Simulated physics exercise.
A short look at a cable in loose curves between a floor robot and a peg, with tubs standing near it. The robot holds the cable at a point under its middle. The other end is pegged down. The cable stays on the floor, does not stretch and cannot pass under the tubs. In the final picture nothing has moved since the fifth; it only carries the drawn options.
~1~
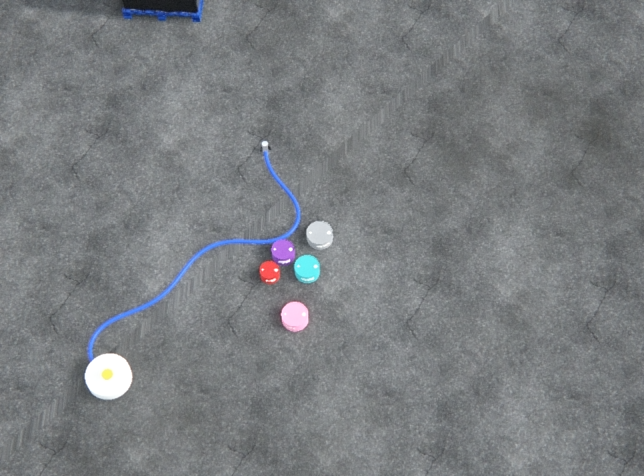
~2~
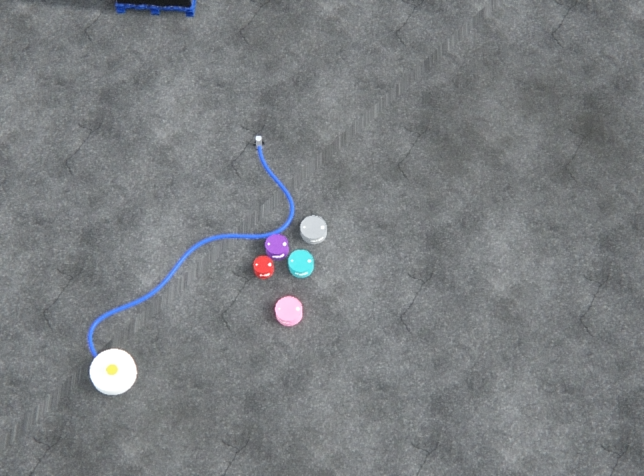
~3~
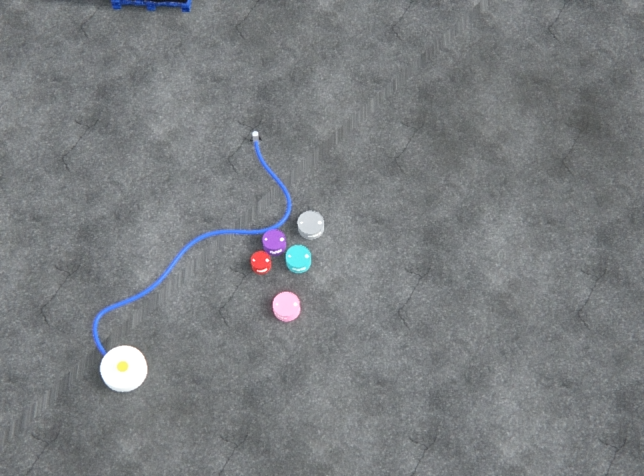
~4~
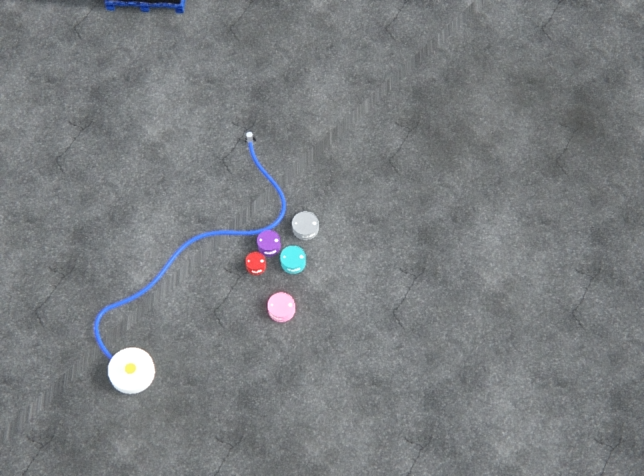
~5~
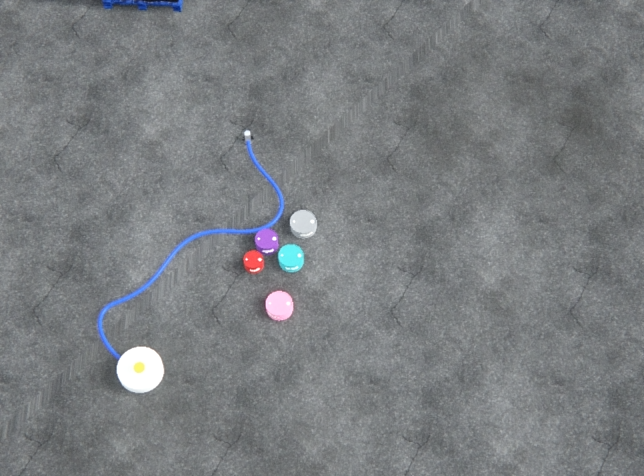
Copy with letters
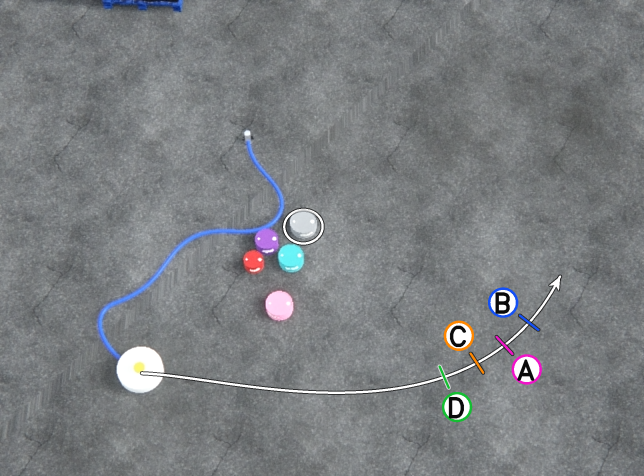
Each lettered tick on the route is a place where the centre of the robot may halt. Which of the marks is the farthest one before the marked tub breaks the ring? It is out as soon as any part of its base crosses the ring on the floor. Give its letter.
Stop at B.
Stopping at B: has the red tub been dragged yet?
Yes.
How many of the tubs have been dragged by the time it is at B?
Four.
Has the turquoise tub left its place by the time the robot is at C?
By then, no.
On the marked copy, A at (505, 345); B at (529, 323); C at (477, 363); D at (444, 377); the ring at (303, 227); the route from (142, 373) via (384, 390) to (560, 276).
Taking B. A third of the way, robot (285, 388); grey tub (303, 224).
Two thirds of the way, robot (431, 378); grey tub (303, 224).
When it is over, robot (530, 320); turquoise tub (314, 245); purple tub (281, 232); red tub (292, 248); grey tub (304, 224); pink tub (328, 264); the grey tub is still in its ring.
As for the rest, A is safe but short; C is safe but short; D is safe but short.
